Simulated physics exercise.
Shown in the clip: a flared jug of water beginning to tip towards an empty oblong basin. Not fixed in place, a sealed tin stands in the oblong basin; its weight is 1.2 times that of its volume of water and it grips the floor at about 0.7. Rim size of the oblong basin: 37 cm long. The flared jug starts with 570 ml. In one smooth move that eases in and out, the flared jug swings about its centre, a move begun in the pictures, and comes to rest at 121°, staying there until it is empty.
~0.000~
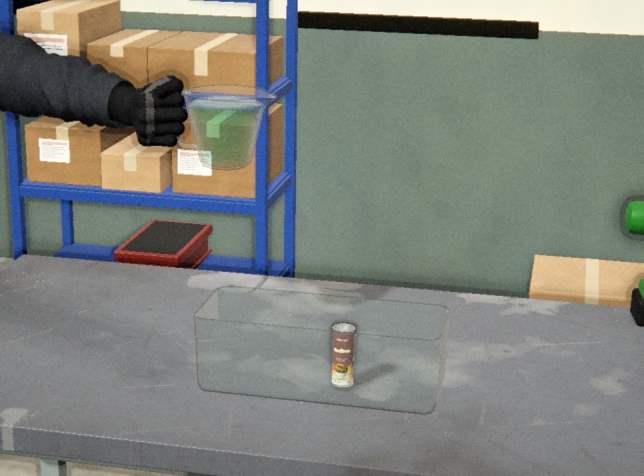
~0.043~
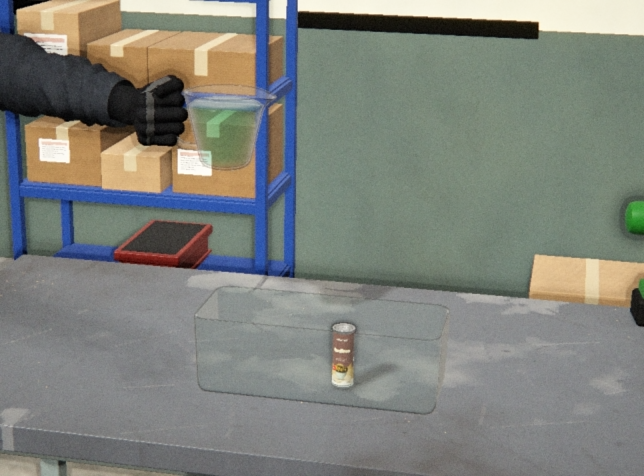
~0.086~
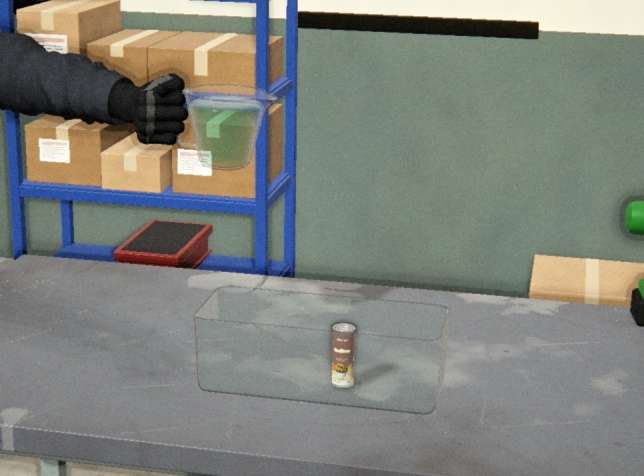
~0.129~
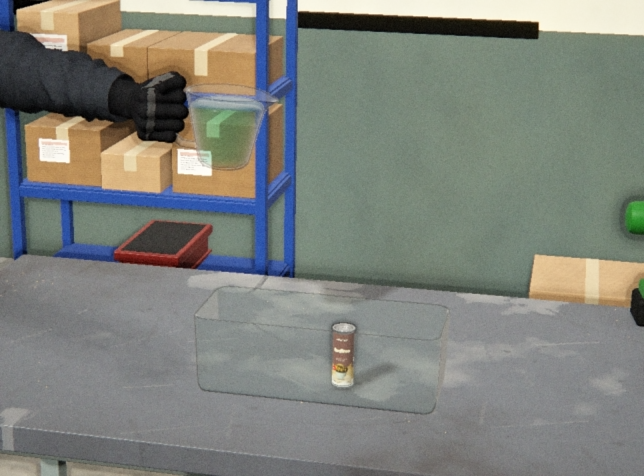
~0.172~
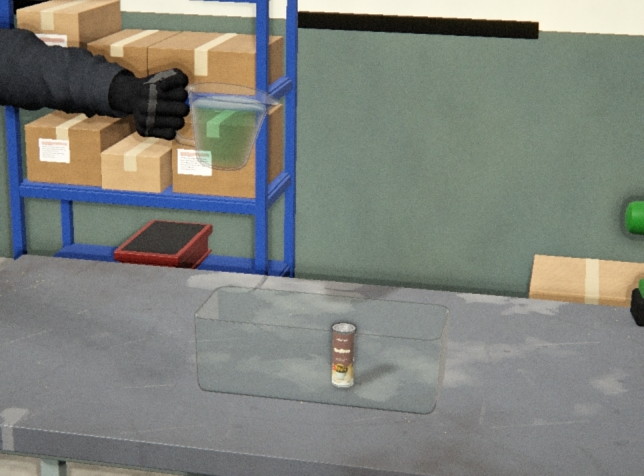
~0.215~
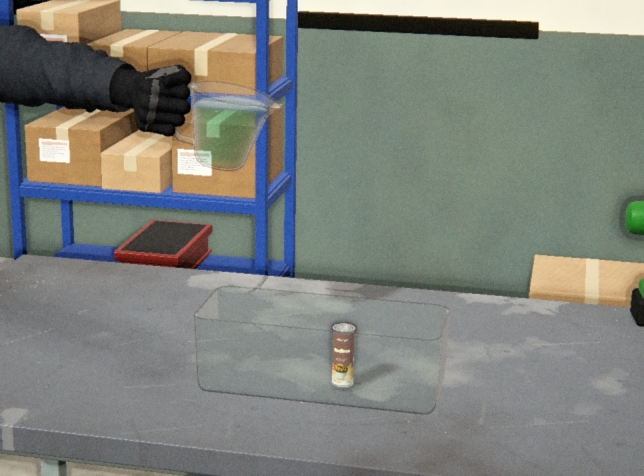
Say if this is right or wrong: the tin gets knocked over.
Right, it gets knocked over.
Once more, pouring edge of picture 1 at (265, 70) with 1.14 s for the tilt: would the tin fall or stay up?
It tumbles.
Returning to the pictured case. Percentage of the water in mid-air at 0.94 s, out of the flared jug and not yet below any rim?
Airborne share: Near 24 %.
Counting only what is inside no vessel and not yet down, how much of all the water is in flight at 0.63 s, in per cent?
Around 36 in a hundred.
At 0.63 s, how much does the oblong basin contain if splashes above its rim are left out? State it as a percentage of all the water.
4 %, more or less.
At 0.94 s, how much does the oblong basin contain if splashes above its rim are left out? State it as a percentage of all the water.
72 %, more or less.
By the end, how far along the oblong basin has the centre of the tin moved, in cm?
Looks like roughly 8.0 cm in total.
After 0.63 s the tilt is 74° and 60 per cent is still to pour; the tin stands where it began.
After 0.94 s the tilt is 114° and 3 per cent is still to pour; the tin leans 7°.
After 1.26 s the tilt is 121° and 0 per cent is still to pour; the tin lies on its side.
After 1.61 s the tilt is 121° and 0 per cent is still to pour; the tin lies on its side.
In the end the tin lies on its side.
